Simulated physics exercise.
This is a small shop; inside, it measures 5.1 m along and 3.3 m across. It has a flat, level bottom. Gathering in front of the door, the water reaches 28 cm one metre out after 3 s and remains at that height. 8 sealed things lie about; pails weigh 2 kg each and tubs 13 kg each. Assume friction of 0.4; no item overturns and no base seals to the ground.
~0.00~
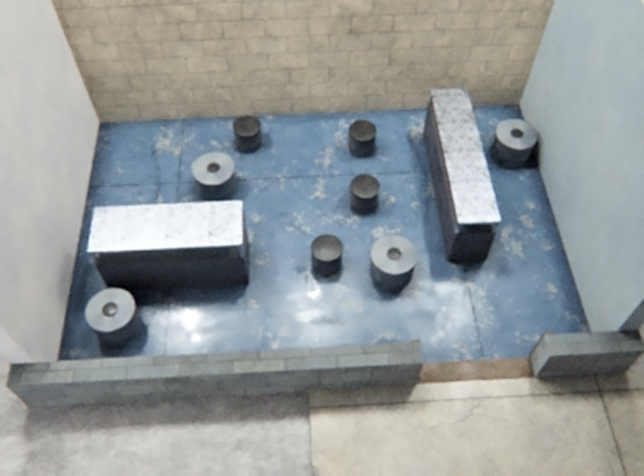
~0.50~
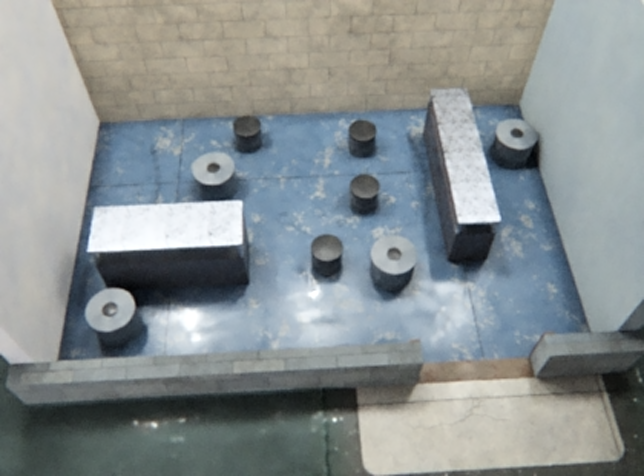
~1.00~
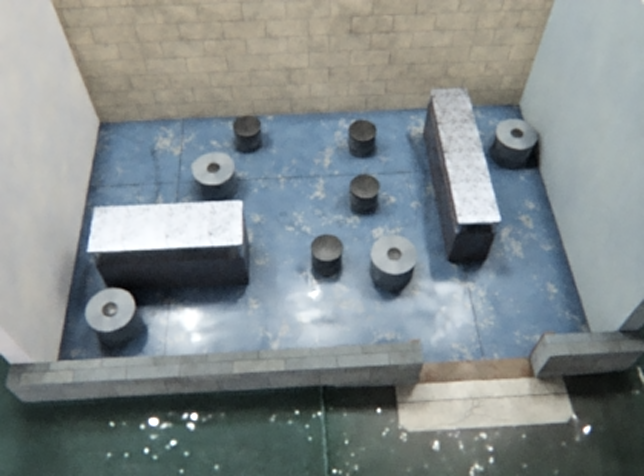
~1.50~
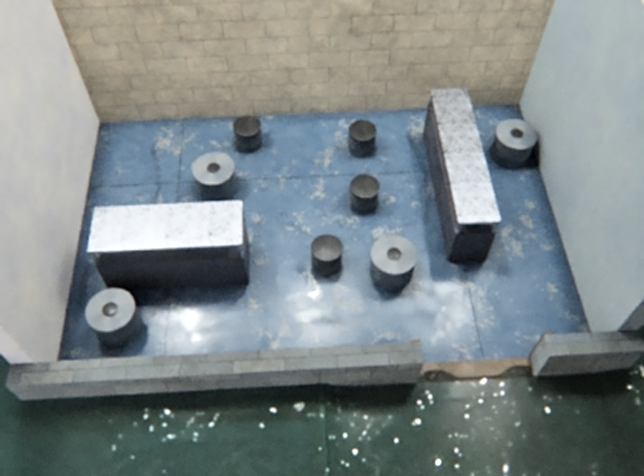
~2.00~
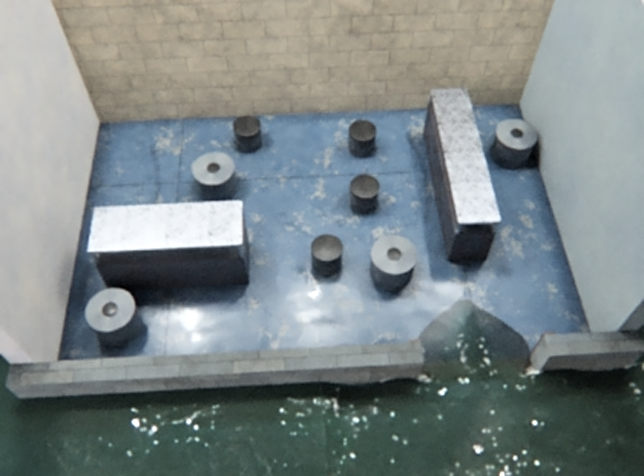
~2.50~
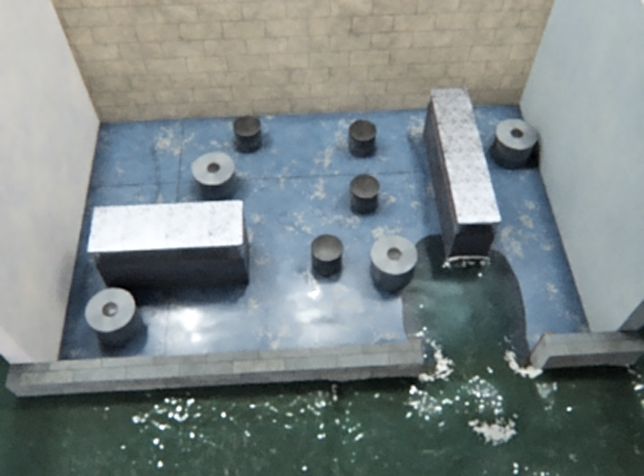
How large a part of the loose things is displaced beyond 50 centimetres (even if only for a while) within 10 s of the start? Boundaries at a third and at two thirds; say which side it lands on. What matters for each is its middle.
Most of them shift that far, two thirds or more.
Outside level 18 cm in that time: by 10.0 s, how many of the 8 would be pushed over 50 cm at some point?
With that change, 6 of them.
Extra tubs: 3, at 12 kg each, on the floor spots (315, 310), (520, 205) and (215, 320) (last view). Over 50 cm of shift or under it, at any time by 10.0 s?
In the same order as the question: Not as far, farther, not as far.
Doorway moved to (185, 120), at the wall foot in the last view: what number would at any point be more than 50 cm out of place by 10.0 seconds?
Then 6.
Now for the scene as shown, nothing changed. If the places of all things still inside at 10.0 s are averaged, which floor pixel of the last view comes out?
Close to pixel (179, 230).
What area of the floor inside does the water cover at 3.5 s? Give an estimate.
Wet area: Approx. 5.0 m2.
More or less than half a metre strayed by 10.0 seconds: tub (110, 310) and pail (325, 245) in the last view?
Taking them in turn, I'd say smaller and greater.
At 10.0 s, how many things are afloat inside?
Total: 7.
After 3.5 s 0 of 8 are over 50 cm from their spots; 0 afloat.
After 4.5 s 4 of 8 are over 50 cm from their spots; 1 afloat.
After 7.0 s 6 of 8 are over 50 cm from their spots; 6 afloat.
After 10.0 s 7 of 8 are over 50 cm from their spots, and 7 have been at some point; 7 afloat.
